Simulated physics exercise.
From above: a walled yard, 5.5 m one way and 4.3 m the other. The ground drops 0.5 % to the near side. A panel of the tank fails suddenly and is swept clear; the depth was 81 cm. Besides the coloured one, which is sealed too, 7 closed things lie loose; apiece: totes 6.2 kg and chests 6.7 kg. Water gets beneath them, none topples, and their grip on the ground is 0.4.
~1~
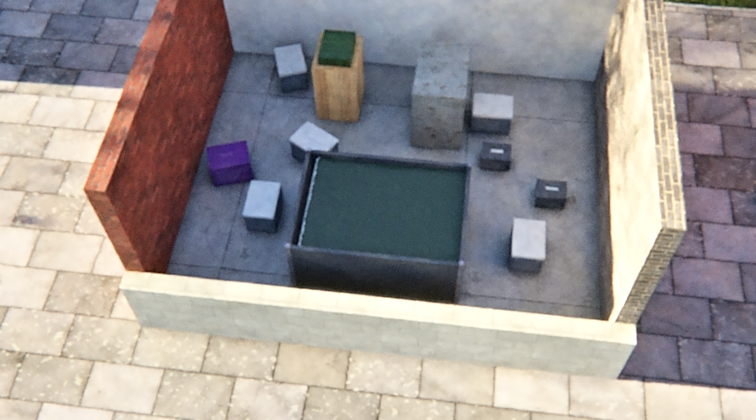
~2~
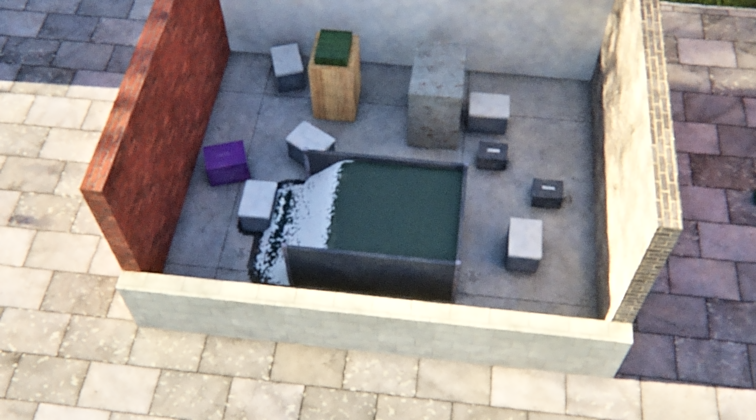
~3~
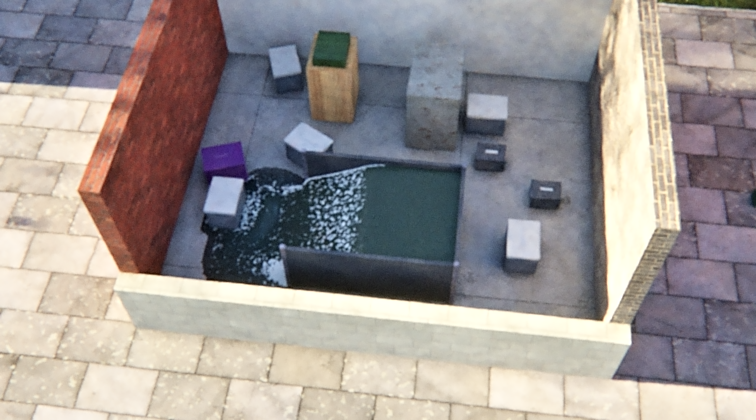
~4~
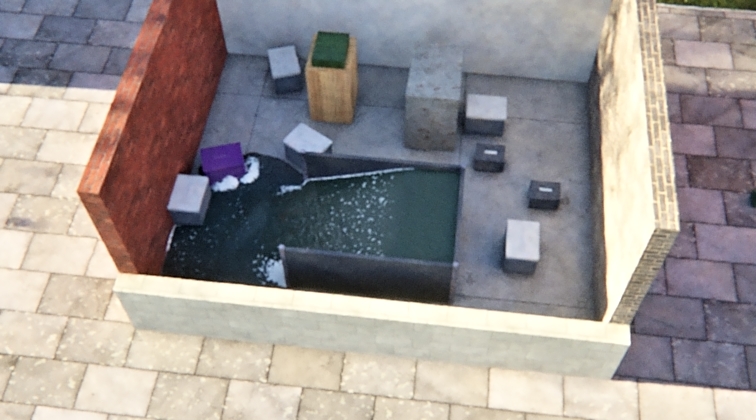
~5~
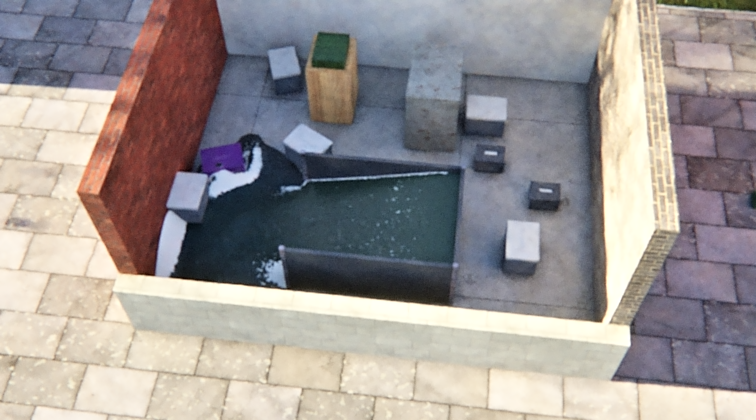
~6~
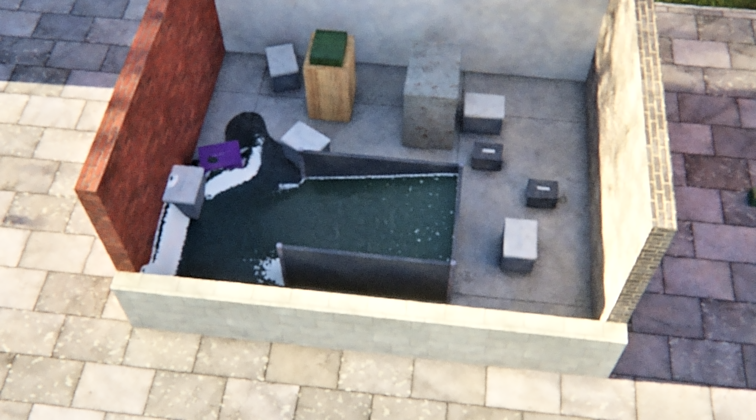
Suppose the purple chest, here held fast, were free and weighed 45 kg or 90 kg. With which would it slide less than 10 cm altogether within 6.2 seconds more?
For it, neither weight holds it.
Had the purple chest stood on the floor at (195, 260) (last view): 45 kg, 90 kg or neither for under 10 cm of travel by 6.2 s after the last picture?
Neither holds.
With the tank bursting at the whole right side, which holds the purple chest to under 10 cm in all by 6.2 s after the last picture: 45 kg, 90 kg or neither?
In that case only the higher weight holds it.
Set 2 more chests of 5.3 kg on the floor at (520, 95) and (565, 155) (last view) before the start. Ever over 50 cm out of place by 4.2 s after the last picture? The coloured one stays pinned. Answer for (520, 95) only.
It is over.
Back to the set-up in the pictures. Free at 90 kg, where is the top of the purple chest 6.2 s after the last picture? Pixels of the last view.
Around (271, 65).
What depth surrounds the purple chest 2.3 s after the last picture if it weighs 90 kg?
Roughly 25 cm.
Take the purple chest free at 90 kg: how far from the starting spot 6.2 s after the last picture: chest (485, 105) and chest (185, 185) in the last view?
In that order: 30 cm, 120 cm.
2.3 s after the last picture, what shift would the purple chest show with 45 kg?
About 200 cm.
Then, 0.6 s after the last picture the purple chest would be 104 cm from its start with 45 kg and 31 cm from its start with 90 kg; 22 cm of water round it then.
Then, 2.3 s after the last picture the purple chest would be 177 cm from its start with 45 kg and 175 cm from its start with 90 kg; 25 cm of water round it then.
Then, 4.2 s after the last picture the purple chest would be 174 cm from its start with 45 kg and 176 cm from its start with 90 kg; 20 cm of water round it then.
Then, 6.2 s after the last picture the purple chest would be 171 cm from its start with 45 kg and 176 cm from its start with 90 kg; 9 cm of water round it then.
